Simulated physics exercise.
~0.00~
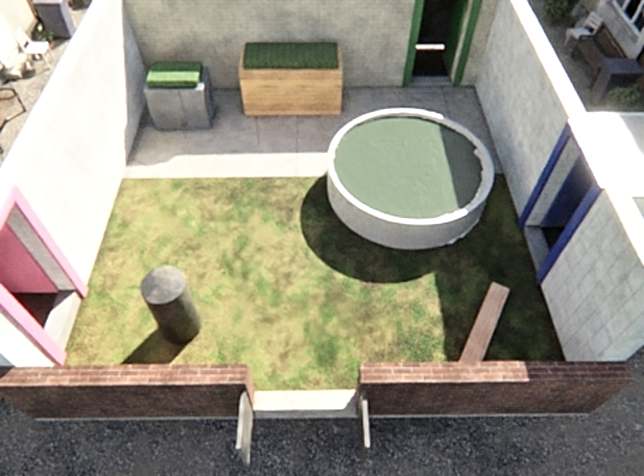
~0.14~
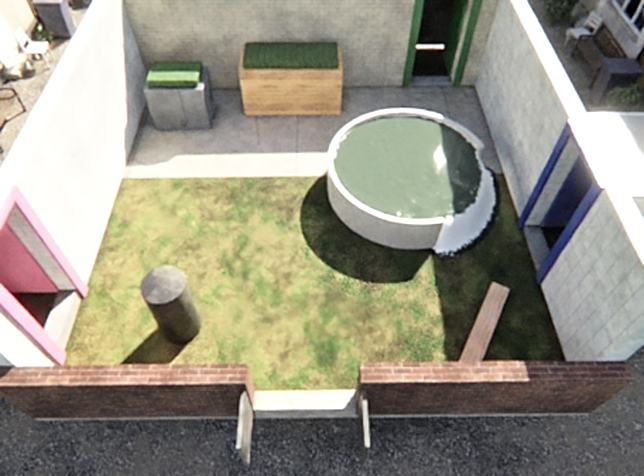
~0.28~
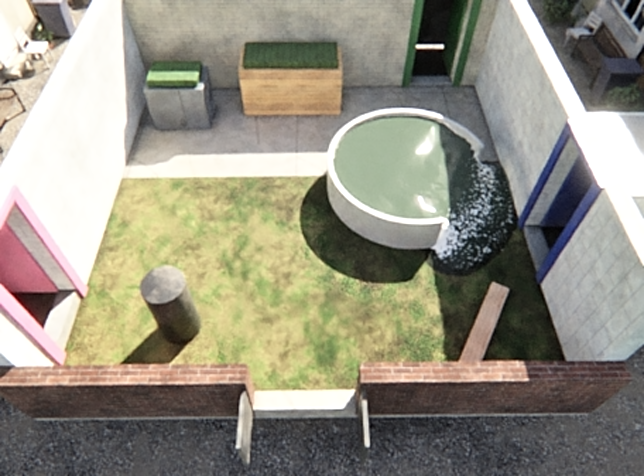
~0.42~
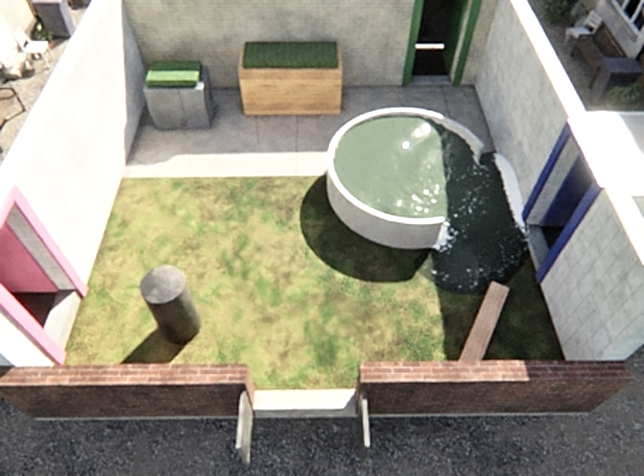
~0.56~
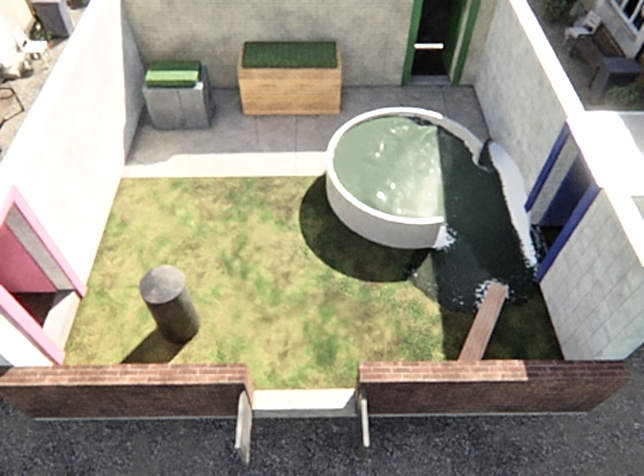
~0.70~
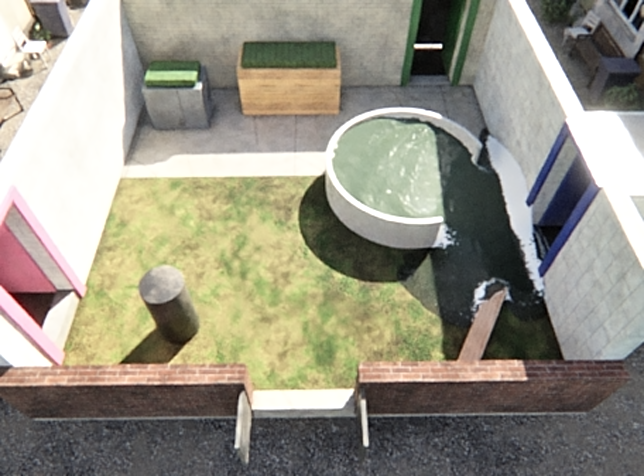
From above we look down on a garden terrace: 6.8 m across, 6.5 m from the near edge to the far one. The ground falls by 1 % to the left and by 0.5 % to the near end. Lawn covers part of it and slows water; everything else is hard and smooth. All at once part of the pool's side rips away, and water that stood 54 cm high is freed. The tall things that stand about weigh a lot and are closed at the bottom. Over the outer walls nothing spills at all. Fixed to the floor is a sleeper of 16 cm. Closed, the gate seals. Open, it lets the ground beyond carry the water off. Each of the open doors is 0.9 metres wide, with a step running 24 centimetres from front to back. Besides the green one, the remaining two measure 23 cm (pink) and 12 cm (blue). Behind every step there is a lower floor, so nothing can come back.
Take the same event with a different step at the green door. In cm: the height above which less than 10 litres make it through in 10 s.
12 cm.
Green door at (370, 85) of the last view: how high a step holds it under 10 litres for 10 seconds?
Around 6.5 cm would do it.
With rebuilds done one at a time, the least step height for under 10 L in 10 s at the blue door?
I'd raise blue to close to 30 cm.
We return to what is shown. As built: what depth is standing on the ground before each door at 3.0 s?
Lab note, cm: Pink 0; blue 21; green 15.
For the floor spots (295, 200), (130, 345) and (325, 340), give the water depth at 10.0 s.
Depths of roughly 4 cm, 6 cm and 6 cm, in that order.
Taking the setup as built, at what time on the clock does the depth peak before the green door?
Roughly at 2.8 s.
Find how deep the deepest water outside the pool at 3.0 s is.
Max depth: Near 36 cm.
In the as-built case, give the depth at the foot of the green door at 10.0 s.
5.5 cm.
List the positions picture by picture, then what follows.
The first picture shows still water, 54 cm deep, in the pool at (409, 164); the green door at (440, 42) is dry.
In the second picture, the gap is at (478, 207), the front 0.3 m out at a hidden place; the back of the pool holds 54 cm.
In the third picture, the gap is at (478, 208), the front 0.6 m out at (461, 272); the back of the pool holds 54 cm.
In the fourth picture, the gap is at (477, 209), the front 1.0 m out at (499, 281); the back of the pool holds 54 cm.
In the fifth picture, water pours out at (476, 209) and has run 1.4 m, to (524, 298); about 9 cm deep outside, 54 cm at the back.
In the sixth picture, the front is at (533, 316), 1.7 m from the gap at (476, 209); 3.6 m2 of floor is wet, 53 cm left at the back; 1.7 m in a straight line remain to the green door at (438, 41).
After 1.4 s water covers 15 % of the floor, deepest (40 cm) near (507, 208); it has not reached the green door.
After 3.0 s water covers 35 % of the floor, deepest (36 cm) near (478, 373); 15 cm at the green door, 15 litres in over its 7 cm step.
After 10.0 s water covers 90 % of the floor, deepest (10 cm) near (494, 386); 5 cm at the green door, 53 litres in over its 7 cm step.
At the green door as built, the water arrived by 1.8 s and peaked near 15 cm at 2.8 s.
Run again over the same 10 s with other heights there, 23 litres in over 10 cm, 5 litres over 13.5 cm. The limit of 10 litres is kept from about 12 cm up.
